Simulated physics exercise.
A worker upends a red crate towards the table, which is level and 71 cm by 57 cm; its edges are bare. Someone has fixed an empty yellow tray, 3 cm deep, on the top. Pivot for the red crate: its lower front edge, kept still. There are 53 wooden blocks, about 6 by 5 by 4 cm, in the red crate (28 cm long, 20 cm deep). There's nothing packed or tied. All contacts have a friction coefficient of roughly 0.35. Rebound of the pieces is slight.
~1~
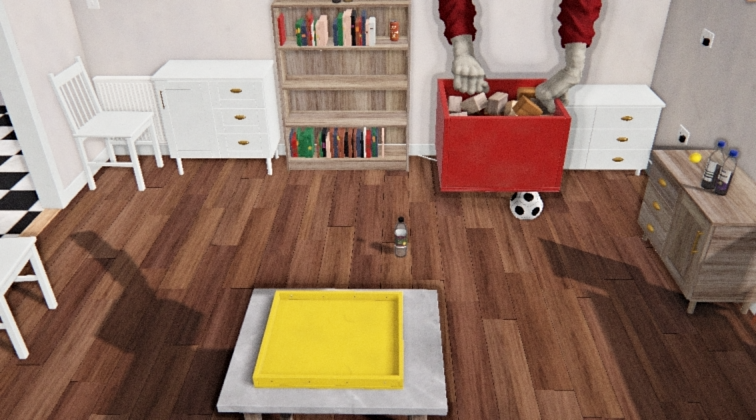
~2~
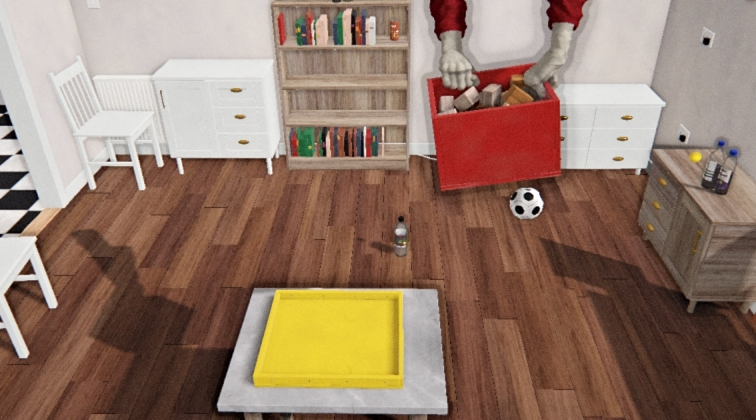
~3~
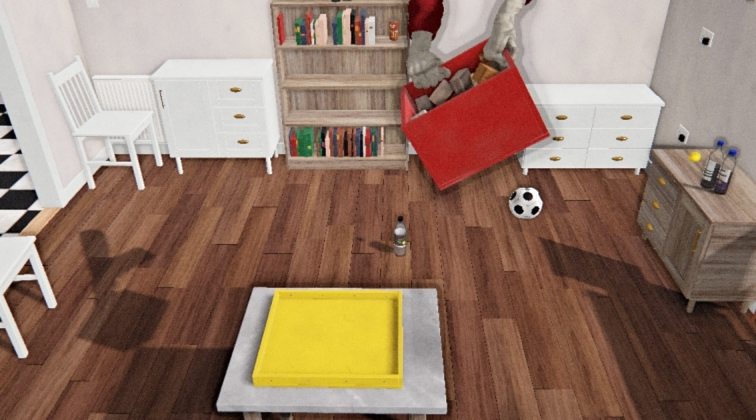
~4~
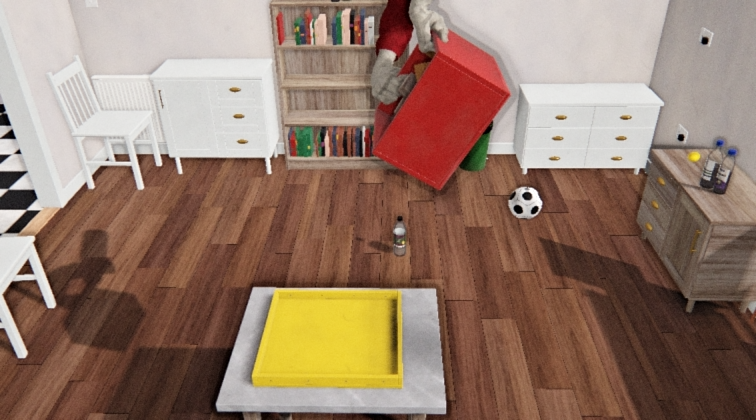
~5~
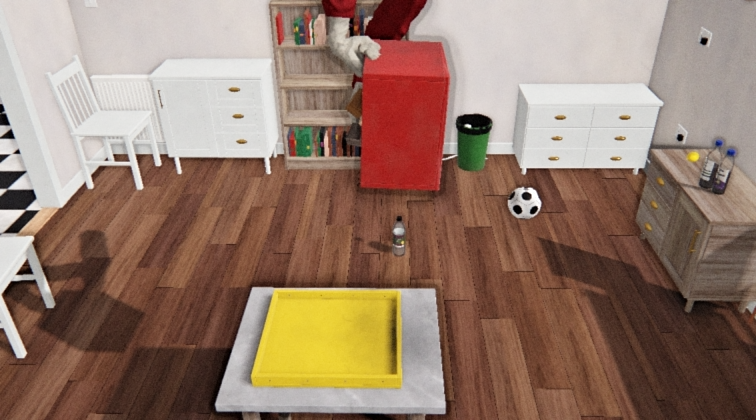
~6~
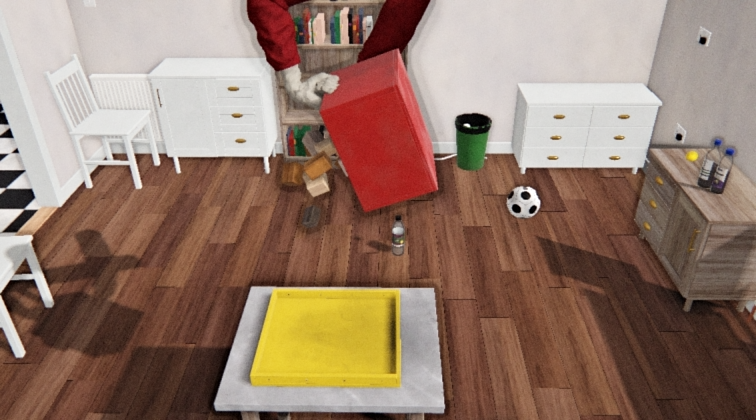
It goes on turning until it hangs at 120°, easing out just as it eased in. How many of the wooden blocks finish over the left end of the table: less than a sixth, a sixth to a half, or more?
I'd say a sixth up to a half of the load winds up over the left end of the table.
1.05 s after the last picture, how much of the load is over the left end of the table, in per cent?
Around 30 per cent at that point.
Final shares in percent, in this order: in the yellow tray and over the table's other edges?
Roughly 55 % for the first place and 0 % for the second.
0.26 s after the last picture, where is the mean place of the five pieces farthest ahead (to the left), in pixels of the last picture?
Near (217, 354) in pixels.
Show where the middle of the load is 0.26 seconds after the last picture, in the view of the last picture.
Near (313, 244).
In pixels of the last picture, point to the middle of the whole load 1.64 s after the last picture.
The middle lies close to (275, 333).
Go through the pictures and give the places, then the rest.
In the first frame (places track the rim corner closest to us here), red crate (565, 117); yellow tray (399, 377); tipped 0°; all still inside.
In the second frame, red crate (554, 100); tipped 9°.
In the third frame, red crate (510, 68); tipped 30°.
In the fourth frame, red crate (436, 55); tipped 59°.
In the fifth frame, red crate (363, 78); tipped 87°; 1 out, the lowest block at (357, 135).
In the sixth frame, red crate (322, 116); yellow tray (396, 375); tipped 110°; 11 out, the lowest block at (311, 217).
Then, 0.26 s after the last picture, tilt 120°; 11 still in the red crate, 4 in the yellow tray, 8 on the table top outside the tray, 2 over the left end of the table and 28 in the air.
Then, 0.59 s after the last picture, tilt 120°; 21 in the yellow tray, 14 on the table top outside the tray, 12 over the left end of the table and 6 in the air.
Then, 1.05 s after the last picture, tilt 120°; 28 in the yellow tray, 8 on the table top outside the tray and 17 over the left end of the table.
When it is over (1.64 s after the last picture), 29 in the yellow tray, 6 on the table top outside the tray, 17 over the left end of the table and 1 over the table's other edges. Asked share, 17 of 53, 32 per cent.
